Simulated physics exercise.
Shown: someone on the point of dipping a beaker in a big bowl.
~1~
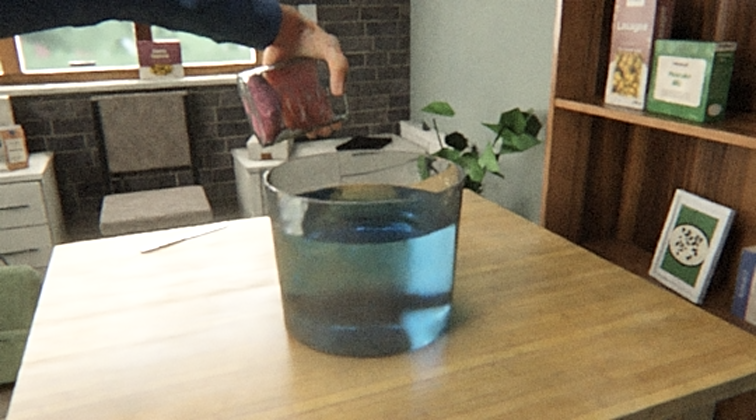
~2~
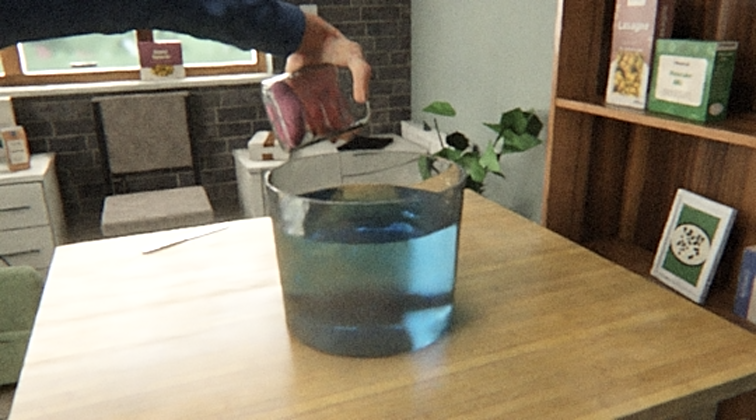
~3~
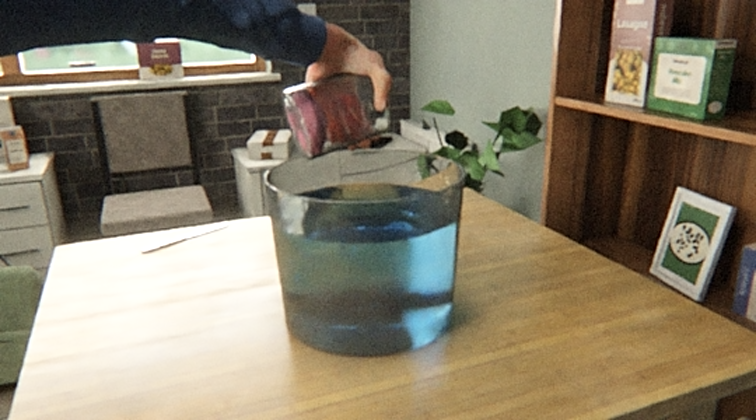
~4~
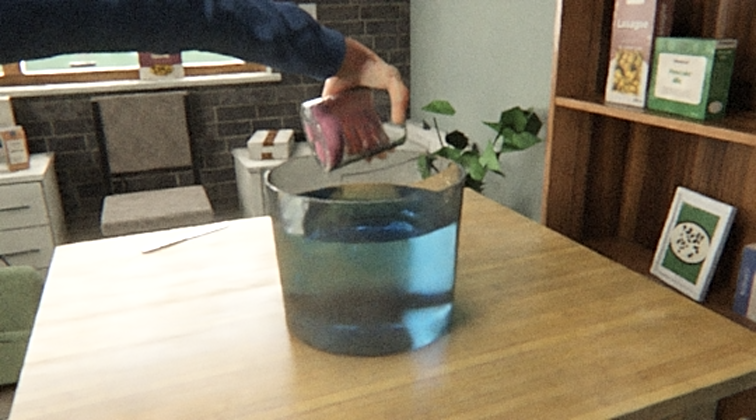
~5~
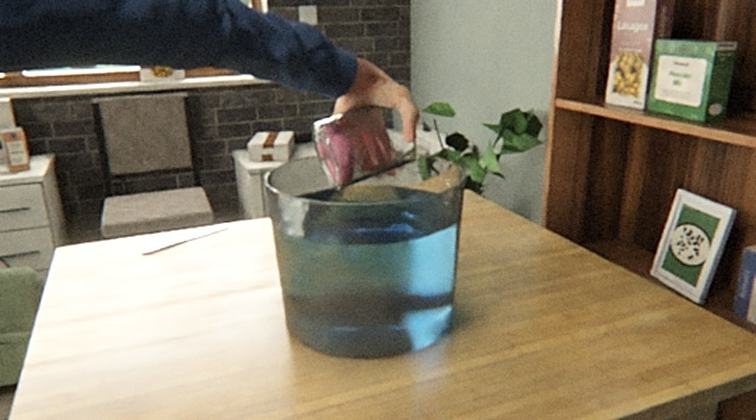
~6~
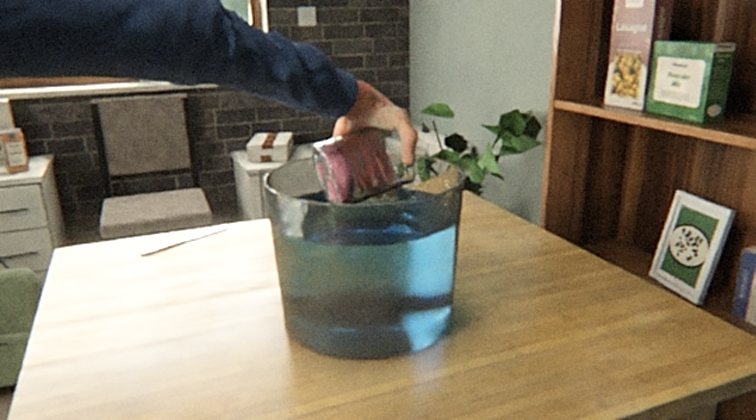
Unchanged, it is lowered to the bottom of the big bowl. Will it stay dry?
Pretty sure it will be doused.
Next, the beaker enters the water.
After that, water pours in as the air escapes.
Finally, the beaker is under, flooded, and the paper towel is wet.
